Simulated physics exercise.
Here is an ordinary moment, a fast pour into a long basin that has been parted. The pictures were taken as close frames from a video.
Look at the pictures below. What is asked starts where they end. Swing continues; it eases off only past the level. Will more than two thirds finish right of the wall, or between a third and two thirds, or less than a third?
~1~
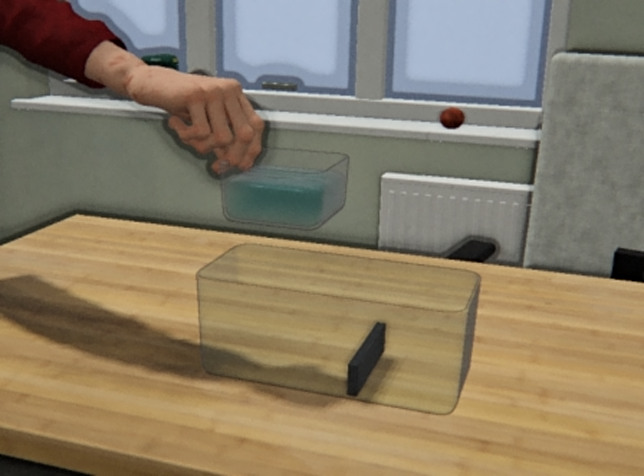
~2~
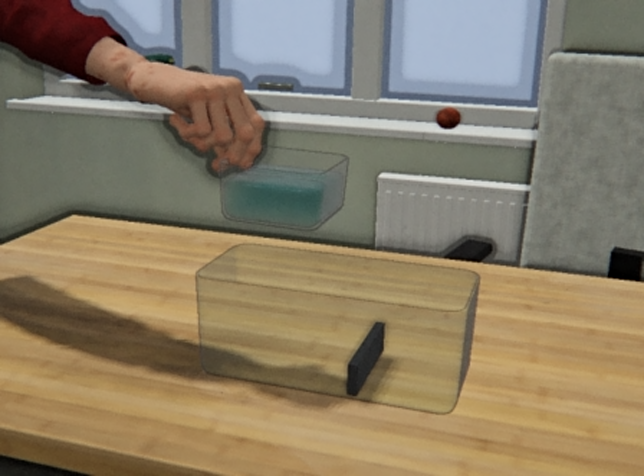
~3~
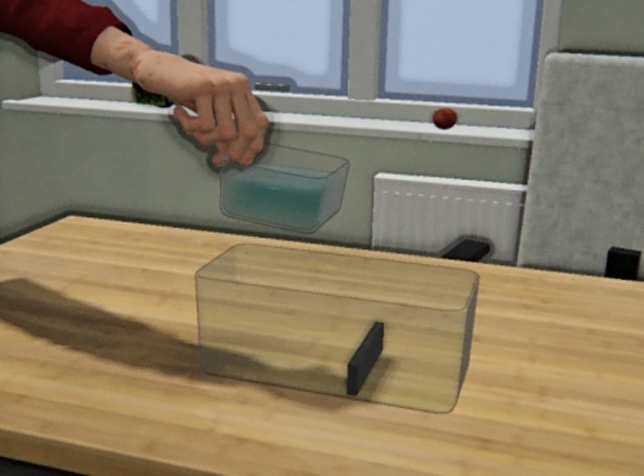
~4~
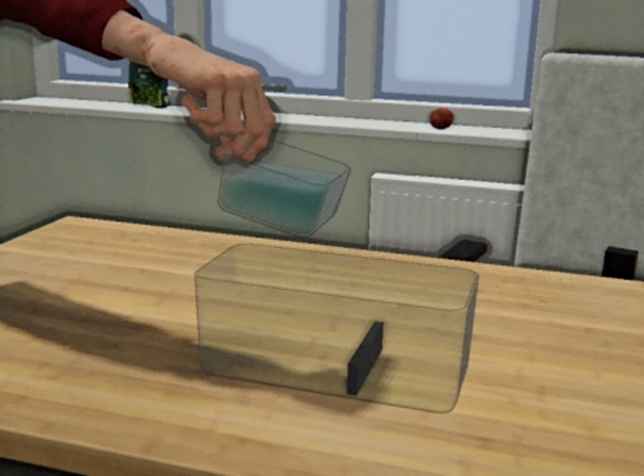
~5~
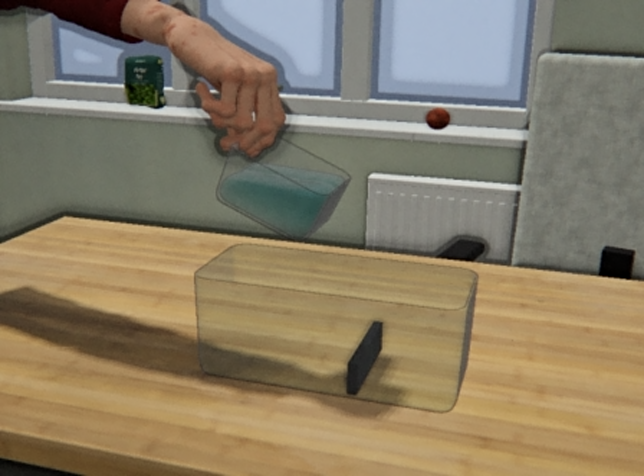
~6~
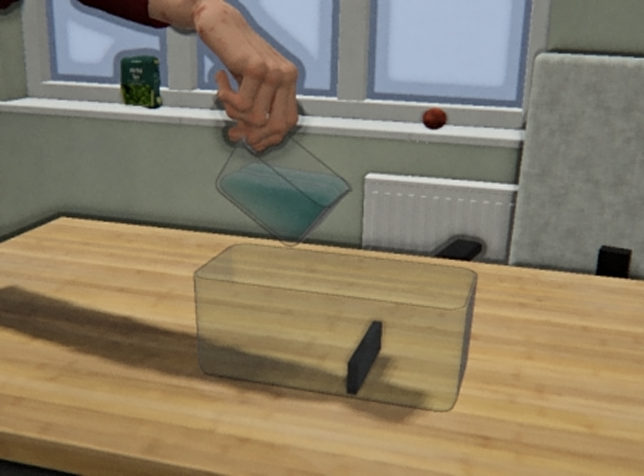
Right of the wall there will be between a third and two thirds.
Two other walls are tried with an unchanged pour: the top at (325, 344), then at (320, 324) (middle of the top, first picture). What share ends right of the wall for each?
About 80 per cent on the first try, and 90 per cent on the second.
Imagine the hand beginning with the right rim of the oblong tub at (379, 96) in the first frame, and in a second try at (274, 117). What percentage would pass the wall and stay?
Around 75 percent first, around 10 percent second.
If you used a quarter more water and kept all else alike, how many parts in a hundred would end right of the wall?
The share comes to roughly 55 per cent.
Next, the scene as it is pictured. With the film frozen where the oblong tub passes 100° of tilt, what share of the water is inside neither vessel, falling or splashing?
Share: Approx. 20 %.
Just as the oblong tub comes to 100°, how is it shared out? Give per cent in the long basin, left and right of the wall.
About 20 per cent on the left and 45 on the right.
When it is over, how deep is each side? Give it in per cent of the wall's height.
30 per cent left, 50 per cent right.
A moment on, the oblong tub is tipped right over and 16 per cent is still to pour, 22 is left of the wall and 44 right of it.
Next, the oblong tub is tipped right over and 1 per cent is still to pour, 47 is left of the wall and 50 right of it.
Then the oblong tub is tipped right over and 0 per cent is still to pour, 51 is left of the wall and 48 right of it.
Later the oblong tub is tipped right over and 0 per cent is still to pour, 51 is left of the wall and 48 right of it.
At rest 51 per cent lies left of the wall, 48 right of it and 1 outside.
